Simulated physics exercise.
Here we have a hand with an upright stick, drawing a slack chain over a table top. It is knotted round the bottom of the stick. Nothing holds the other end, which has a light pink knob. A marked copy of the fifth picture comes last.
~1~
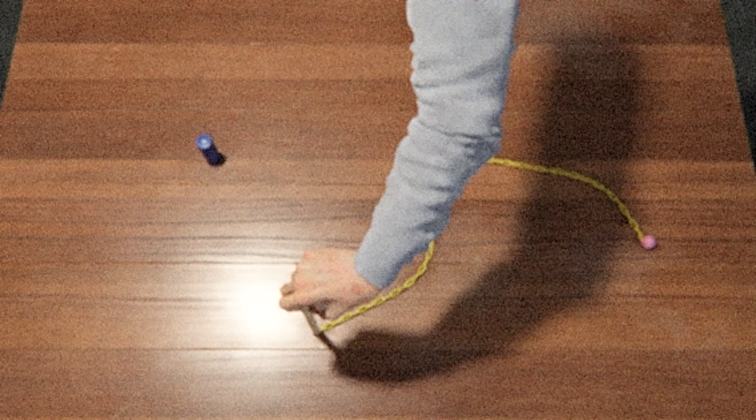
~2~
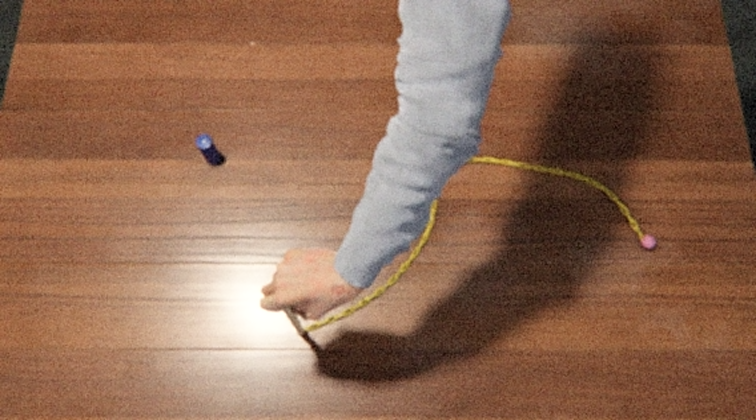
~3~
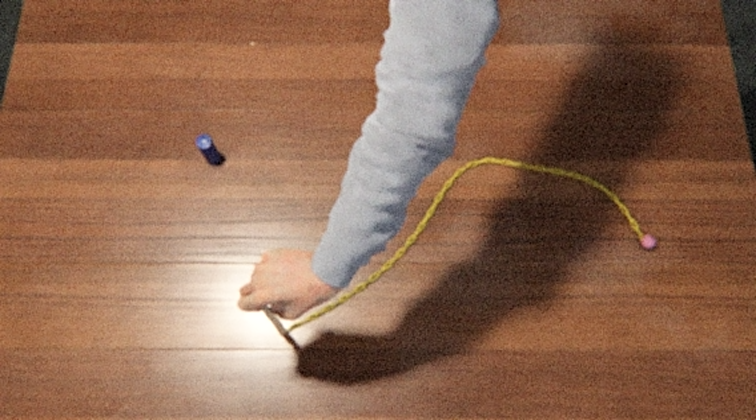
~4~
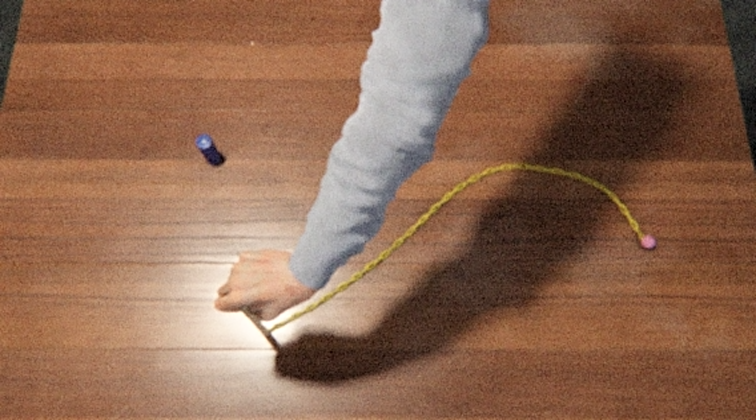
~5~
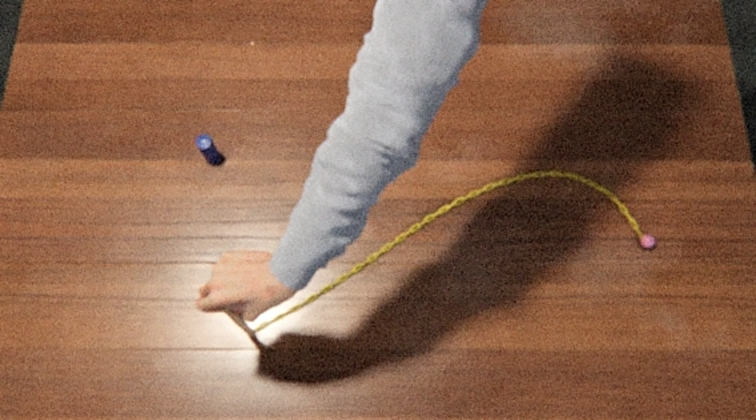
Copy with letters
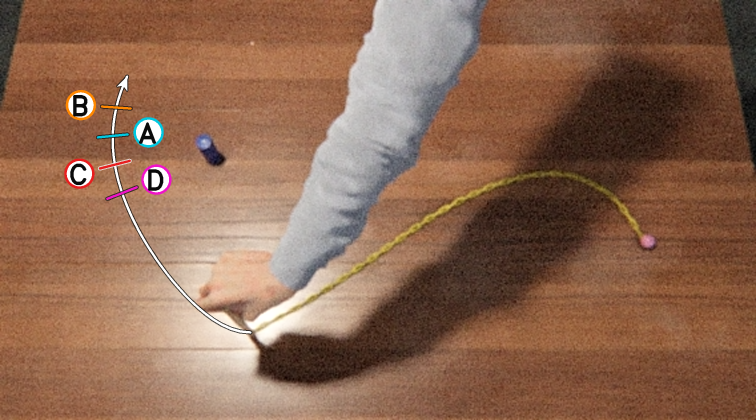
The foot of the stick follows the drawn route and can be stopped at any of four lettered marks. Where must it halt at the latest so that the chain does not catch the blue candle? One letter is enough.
The farthest safe stop is B.
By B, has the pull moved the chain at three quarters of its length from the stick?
Yes.
On the marked copy, A at (113, 136); B at (116, 108); C at (115, 165); D at (122, 193); the route from (250, 332) via (134, 221) to (127, 77).
Taking B. A third of the way, foot of the stick (166, 272), middle of the chain (405, 241), free end (628, 221).
Two thirds of the way, foot of the stick (120, 185), middle of the chain (344, 234), free end (572, 214).
When it is over, foot of the stick (117, 108), middle of the chain (304, 210), free end (531, 218); nothing has been touched.
As for the rest, A is safe but short; C is safe but short; D is safe but short.
